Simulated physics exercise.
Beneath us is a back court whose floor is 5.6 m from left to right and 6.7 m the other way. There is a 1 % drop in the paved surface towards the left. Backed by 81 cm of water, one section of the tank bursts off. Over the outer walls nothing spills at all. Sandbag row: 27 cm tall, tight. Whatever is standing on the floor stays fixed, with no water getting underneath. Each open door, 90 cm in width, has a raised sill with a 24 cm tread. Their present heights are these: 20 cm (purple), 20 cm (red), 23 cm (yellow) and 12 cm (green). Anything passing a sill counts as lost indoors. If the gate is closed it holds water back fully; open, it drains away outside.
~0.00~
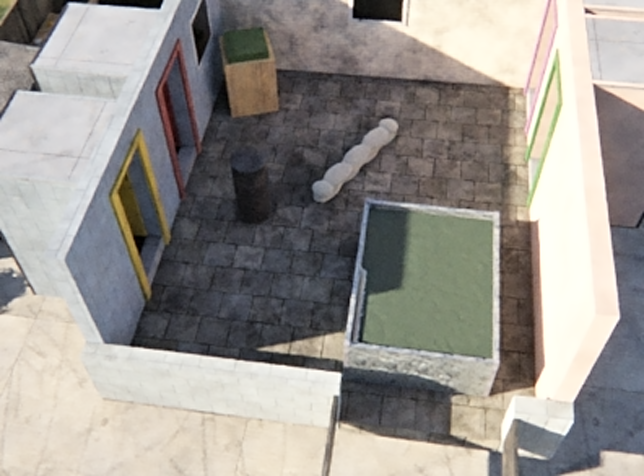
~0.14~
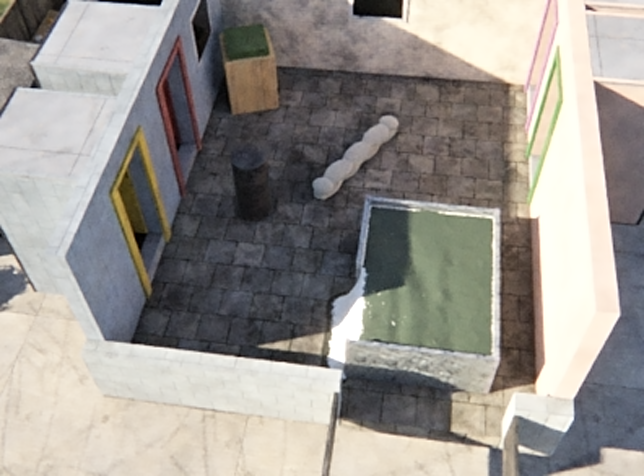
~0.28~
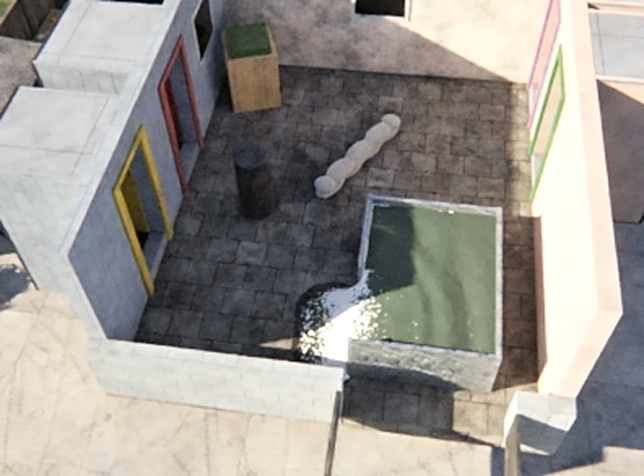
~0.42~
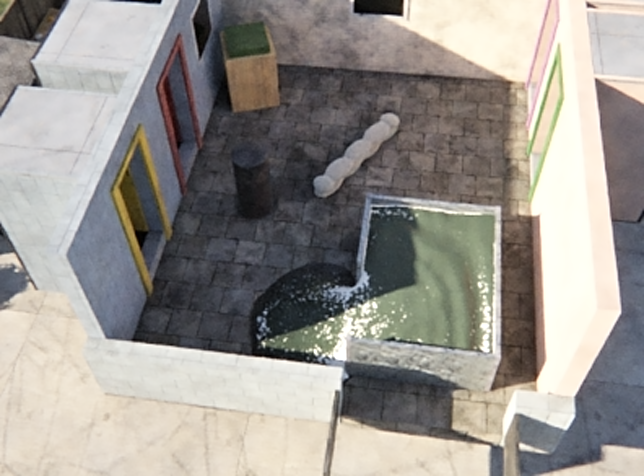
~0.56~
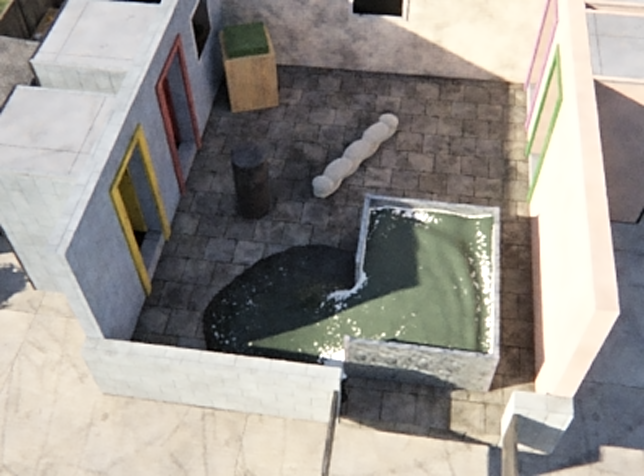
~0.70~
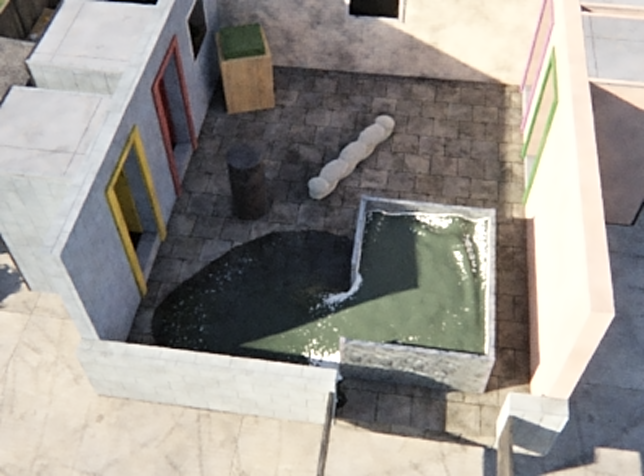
To begin with, a square tank of still green water stands in a walled, paved courtyard with yellow and red doorways on the left. Water then bursts white from the tank's left side and spreads leftward across the paving, widening into a dark, rounded pool flecked with foam.
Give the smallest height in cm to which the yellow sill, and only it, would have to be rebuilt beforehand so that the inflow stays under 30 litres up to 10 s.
Roughly 27 cm.
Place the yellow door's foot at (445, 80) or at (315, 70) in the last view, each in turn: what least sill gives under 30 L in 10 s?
Minimums: About 8.5 cm and 9.0 cm.
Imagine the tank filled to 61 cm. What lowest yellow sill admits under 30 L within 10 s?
About 20 centimetres.
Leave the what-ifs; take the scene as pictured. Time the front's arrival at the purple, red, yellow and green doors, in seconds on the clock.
The purple door at 5.0 s, the red door at 1.6 s, the yellow door at 0.9 s, the green door at 6.0 s.
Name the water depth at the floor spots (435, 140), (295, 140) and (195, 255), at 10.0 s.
In that order: 4, 9 and 11 cm.
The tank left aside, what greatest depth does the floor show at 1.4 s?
Around 67 centimetres.
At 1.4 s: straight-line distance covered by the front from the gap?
About 3.8 m.
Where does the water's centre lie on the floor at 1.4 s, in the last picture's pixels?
Around (348, 314).
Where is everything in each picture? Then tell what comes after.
In the first frame, still water, 81 cm deep, in the tank at (426, 278); the yellow door at (144, 226) is dry.
In the second frame, the front is at (327, 362), 0.3 m from the gap at (355, 325); 0.4 m2 of floor is wet, 81 cm left at the back.
In the third frame, the front is at (301, 323), 0.8 m from the gap at (357, 325); 1.1 m2 of floor is wet, 81 cm left at the back.
In the fourth frame, the front is at (257, 325), 1.4 m from the gap at (355, 325); 2.4 m2 of floor is wet, 76 cm left at the back.
In the fifth frame, the gap is at (354, 325), the front 2.1 m out at (209, 323); the back of the tank holds 68 cm.
In the sixth frame, the front is at (159, 323), 2.7 m from the gap at (350, 326); 5.7 m2 of floor is wet, 69 cm left at the back; 0.7 m in a straight line remain to the yellow door at (140, 222).
After 1.4 s water covers 25 % of the floor, deepest (67 cm) near (116, 372); 30 cm at the yellow door, 3 litres in over its 23 cm sill.
After 3.0 s water covers 40 % of the floor, deepest (38 cm) near (120, 360); 28 cm at the yellow door, 52 litres in over its 23 cm sill.
After 10.0 s water covers 95 % of the floor, deepest (18 cm) near (532, 411); 12 cm at the yellow door, 65 litres in over its 23 cm sill.
At the yellow door as built, the water arrived by 1.0 s and peaked near 37 cm at 2.0 s.
With a sill of 24.5 cm, 50 litres would have come in within the 10 s; with 33 cm, 7 litres. So under 30 litres takes about 27 cm.
